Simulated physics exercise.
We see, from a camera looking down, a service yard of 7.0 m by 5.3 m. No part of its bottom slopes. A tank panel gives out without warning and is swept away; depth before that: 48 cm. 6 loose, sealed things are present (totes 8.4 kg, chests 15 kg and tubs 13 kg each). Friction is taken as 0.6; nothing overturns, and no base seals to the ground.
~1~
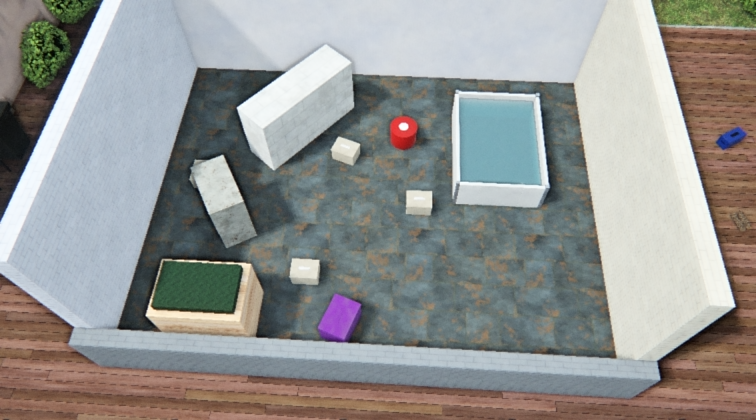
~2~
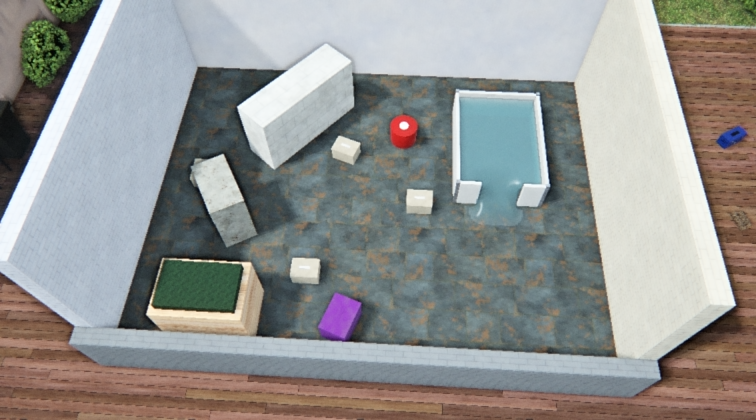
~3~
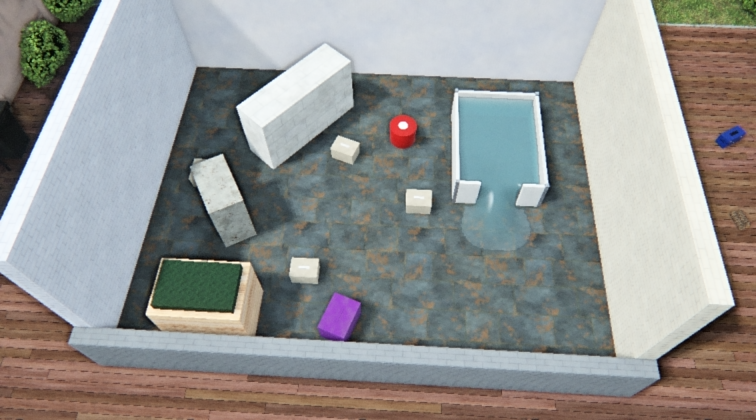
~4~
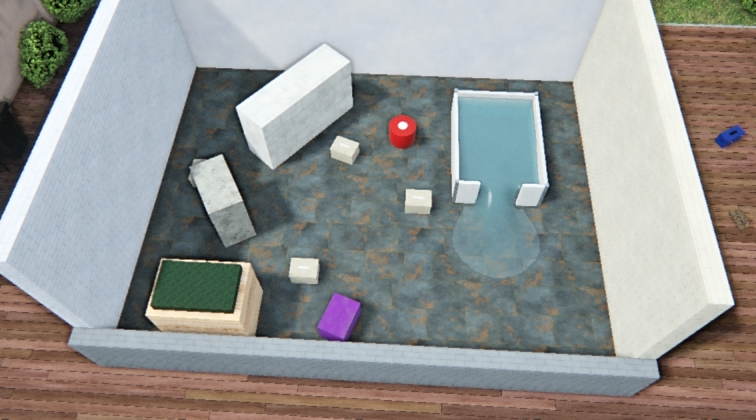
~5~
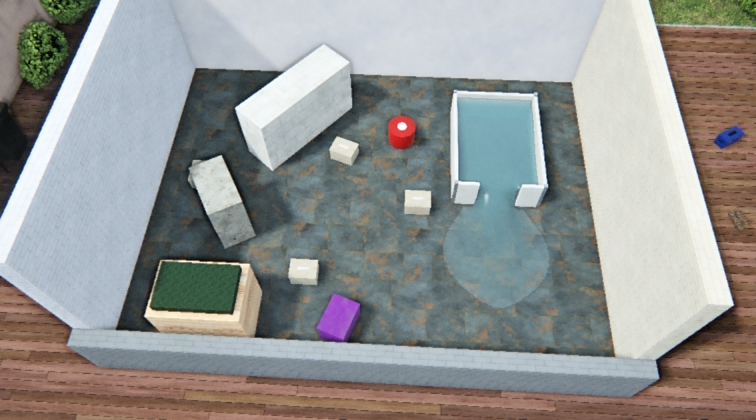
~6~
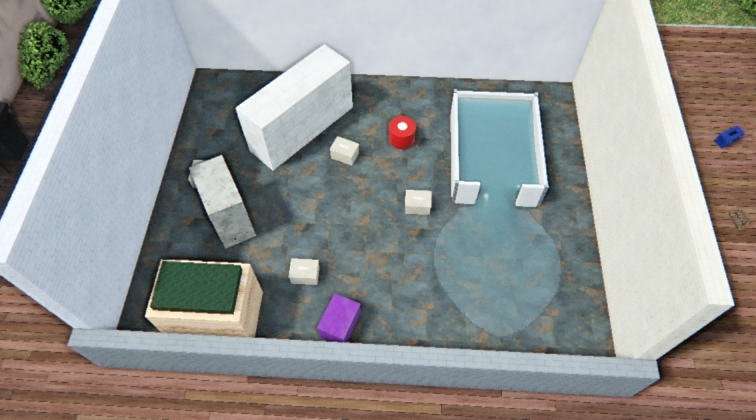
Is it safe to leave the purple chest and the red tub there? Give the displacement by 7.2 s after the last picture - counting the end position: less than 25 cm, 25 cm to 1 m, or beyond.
As for distance, the purple chest ends up well away and the red tub moves only negligibly.
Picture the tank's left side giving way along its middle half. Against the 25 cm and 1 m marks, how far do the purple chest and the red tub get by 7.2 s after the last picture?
In that case the purple chest does not really move while the red tub winds up well away.
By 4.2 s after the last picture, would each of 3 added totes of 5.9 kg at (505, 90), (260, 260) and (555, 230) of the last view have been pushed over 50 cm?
Order as asked - not as far, not as far, not as far.
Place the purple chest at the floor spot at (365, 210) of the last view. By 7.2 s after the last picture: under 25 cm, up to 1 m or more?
Outcome: It sits still.
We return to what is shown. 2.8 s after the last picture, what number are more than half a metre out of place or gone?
I count 1.
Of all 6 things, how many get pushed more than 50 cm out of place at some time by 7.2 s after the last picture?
Count: 2.
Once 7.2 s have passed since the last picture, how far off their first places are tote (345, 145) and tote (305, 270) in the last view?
Taking them in turn, the shifts are 0 cm and 80 cm.
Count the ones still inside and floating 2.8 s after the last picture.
0.
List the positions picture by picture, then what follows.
In the first picture, the purple chest at (340, 316) rests on the ground; the red tub at (404, 127), on the bottom; 2.3 m2 under water; 0 of 6 have shifted.
In the second picture, the purple chest at (340, 315) rests on the ground; the red tub at (404, 126) rests on the ground; 2.6 m2 under water; 0 of 6 have shifted.
In the third picture, the purple chest at (339, 315), on the bottom; the red tub at (403, 126) rests on the ground; 3.0 m2 under water; 0 of 6 have shifted.
In the fourth picture, the purple chest at (339, 315) rests on the ground; the red tub at (403, 126), on the bottom; 3.7 m2 under water; 0 of 6 have shifted.
In the fifth picture, the purple chest at (339, 316) rests on the ground; the red tub at (402, 127), on the bottom; 4.4 m2 under water; 0 of 6 have shifted.
In the sixth picture, the purple chest at (339, 316) rests on the ground; the red tub at (403, 127), on the bottom; water covers 5.4 m2; 0 of 6 have shifted.
Then, 0.9 s after the last picture the purple chest is near (339, 316), 0.0 m from its start, aground; the red tub is near (403, 127), 0.0 m from its start, aground; 0 afloat.
Then, 2.8 s after the last picture the purple chest is near (292, 291), 0.8 m from its start, aground; the red tub is near (403, 127), 0.0 m from its start, aground; 0 afloat.
Then, 4.8 s after the last picture the purple chest is near (276, 267), 1.2 m from its start, aground; the red tub is near (403, 127), 0.0 m from its start, aground; 0 afloat.
Then, 7.2 s after the last picture the purple chest is near (261, 244), 1.6 m from its start, aground; the red tub is near (403, 127), 0.0 m from its start, aground; 0 afloat.
